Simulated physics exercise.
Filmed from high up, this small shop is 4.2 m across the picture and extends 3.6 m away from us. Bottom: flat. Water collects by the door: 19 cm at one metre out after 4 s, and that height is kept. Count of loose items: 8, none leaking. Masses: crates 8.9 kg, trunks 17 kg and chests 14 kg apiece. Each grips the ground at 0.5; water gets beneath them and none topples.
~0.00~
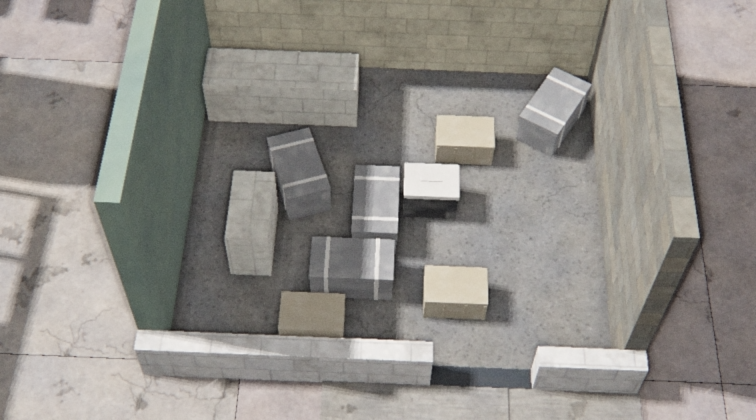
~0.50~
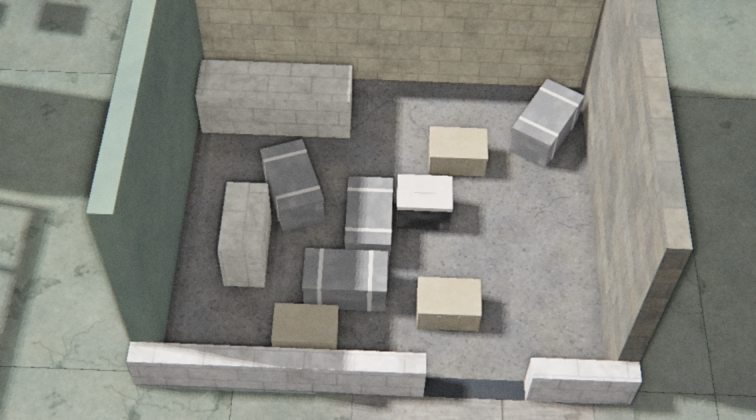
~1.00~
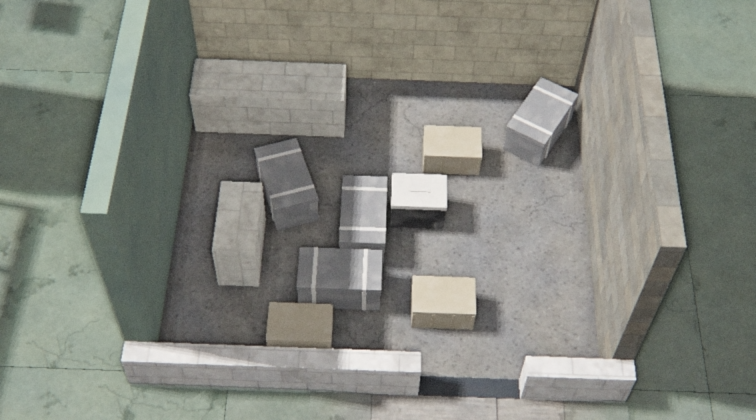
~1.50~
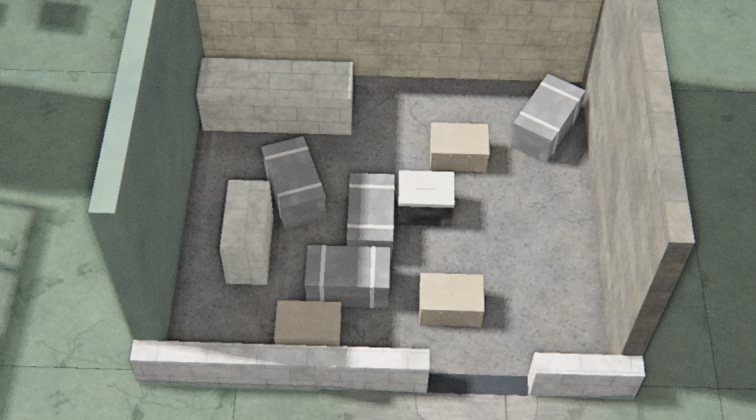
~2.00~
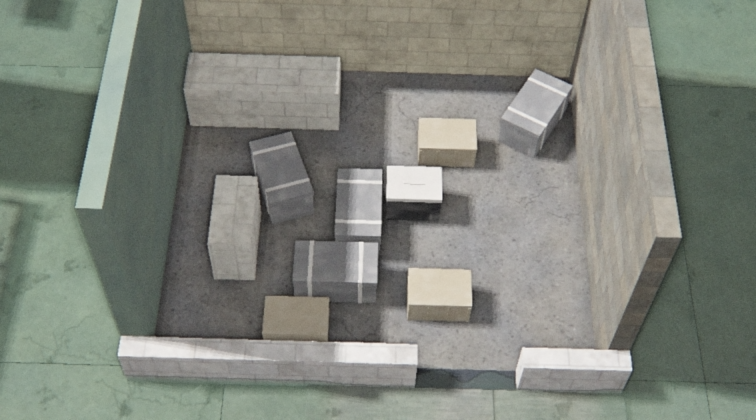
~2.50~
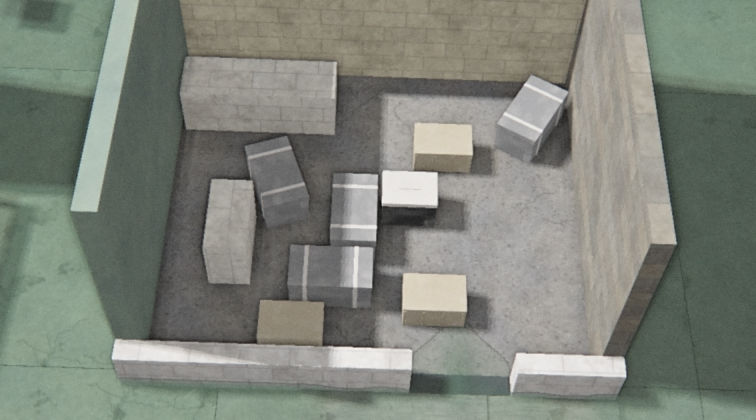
The view wavers slightly from high above a small, roofless shop, with a green wall at left, beige brick behind and a doorway gap in the low front wall. Grey banded trunks, tan boxes, a white box and pale stone blocks sit scattered about the floor, none of them shifting. Outside, the pinkish-grey paving turns green early on, and later a thin, greenish patch of water spreads just inside the doorway.
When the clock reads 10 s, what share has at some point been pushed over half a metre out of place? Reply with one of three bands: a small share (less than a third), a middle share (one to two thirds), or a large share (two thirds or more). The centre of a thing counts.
A middle share, one to two thirds.
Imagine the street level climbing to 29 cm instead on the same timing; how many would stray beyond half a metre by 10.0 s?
Under that setup the answer is 6.
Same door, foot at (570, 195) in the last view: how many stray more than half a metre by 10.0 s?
Count: 3.
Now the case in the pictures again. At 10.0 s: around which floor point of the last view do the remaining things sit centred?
Near (358, 186).
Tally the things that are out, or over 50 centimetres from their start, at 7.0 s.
Answer: 3.
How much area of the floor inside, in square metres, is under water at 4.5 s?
At that time the wet patch spans about 5.0 m2.
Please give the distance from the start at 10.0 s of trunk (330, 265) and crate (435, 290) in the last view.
5 cm and 200 cm respectively.
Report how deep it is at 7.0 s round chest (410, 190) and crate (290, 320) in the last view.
Around 4 cm and 2 cm.
After 3.5 s 0 of 8 are over 50 cm from their spots; 0 afloat.
After 4.5 s 1 of 8 are over 50 cm from their spots; 0 afloat.
After 7.0 s 3 of 8 are over 50 cm from their spots; 2 afloat.
After 10.0 s 4 of 8 are over 50 cm from their spots, and 4 have been at some point; 4 afloat.
